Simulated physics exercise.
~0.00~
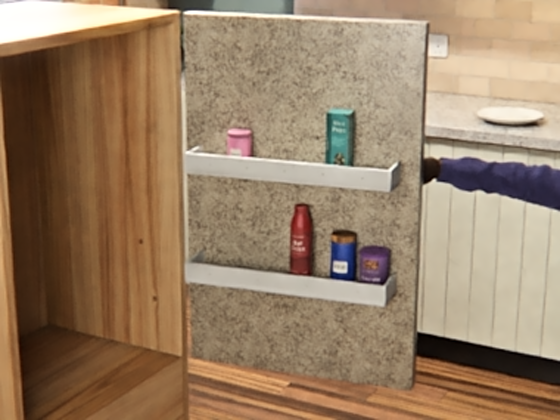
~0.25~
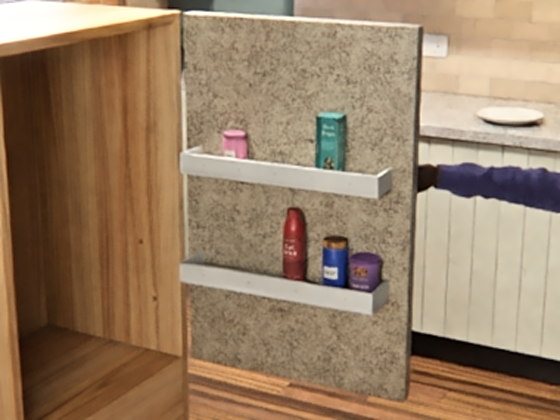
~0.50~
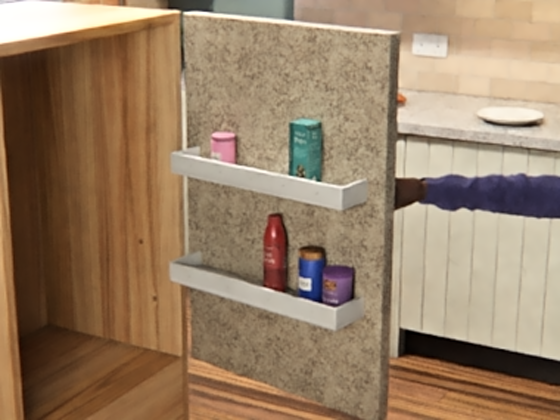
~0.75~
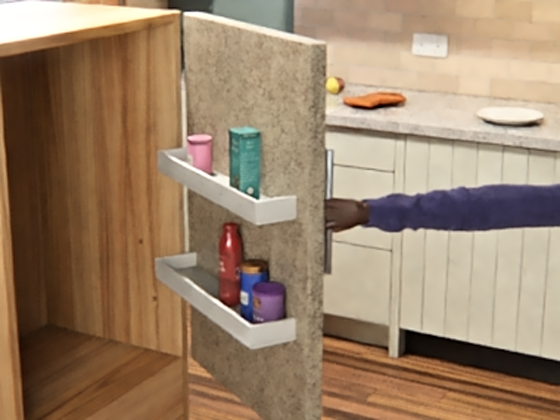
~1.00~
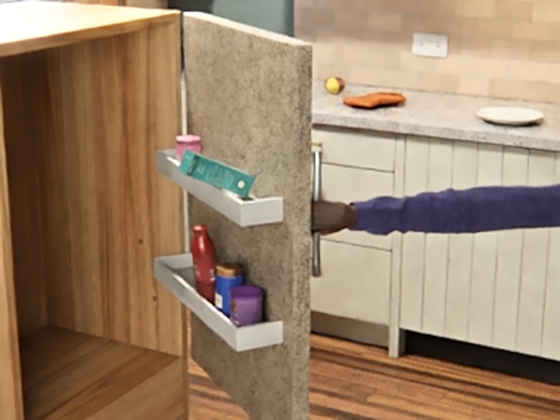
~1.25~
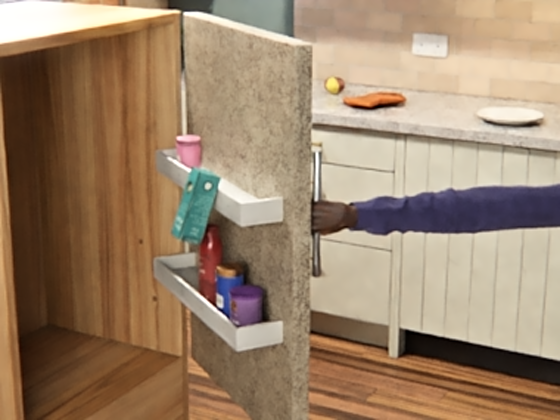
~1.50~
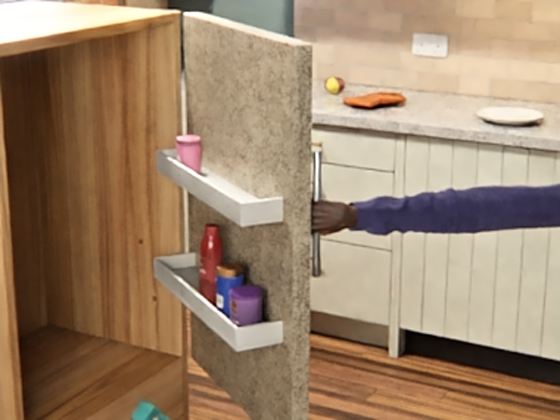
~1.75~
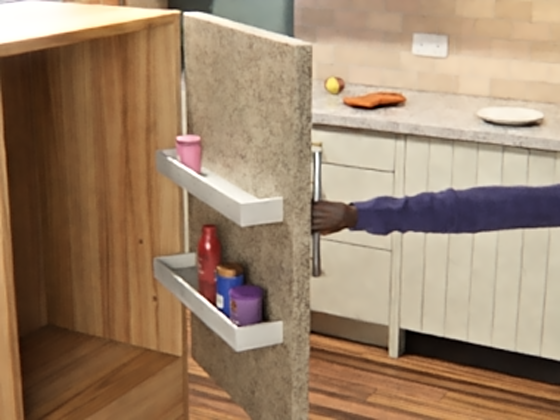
A speckled door on a wooden cupboard swings toward the left as a purple-sleeved arm moves it, carrying two white racks on its inside face. The upper rack holds a pink jar and a turquoise carton; the lower holds a red bottle, a blue jar and a purple tin. The door comes to a halt partway, and the turquoise carton topples onto its side across the rail. It tumbles over the front, turns upside down and drops past the lower rack. The carton falls out of view, while the other four containers remain upright in their racks.
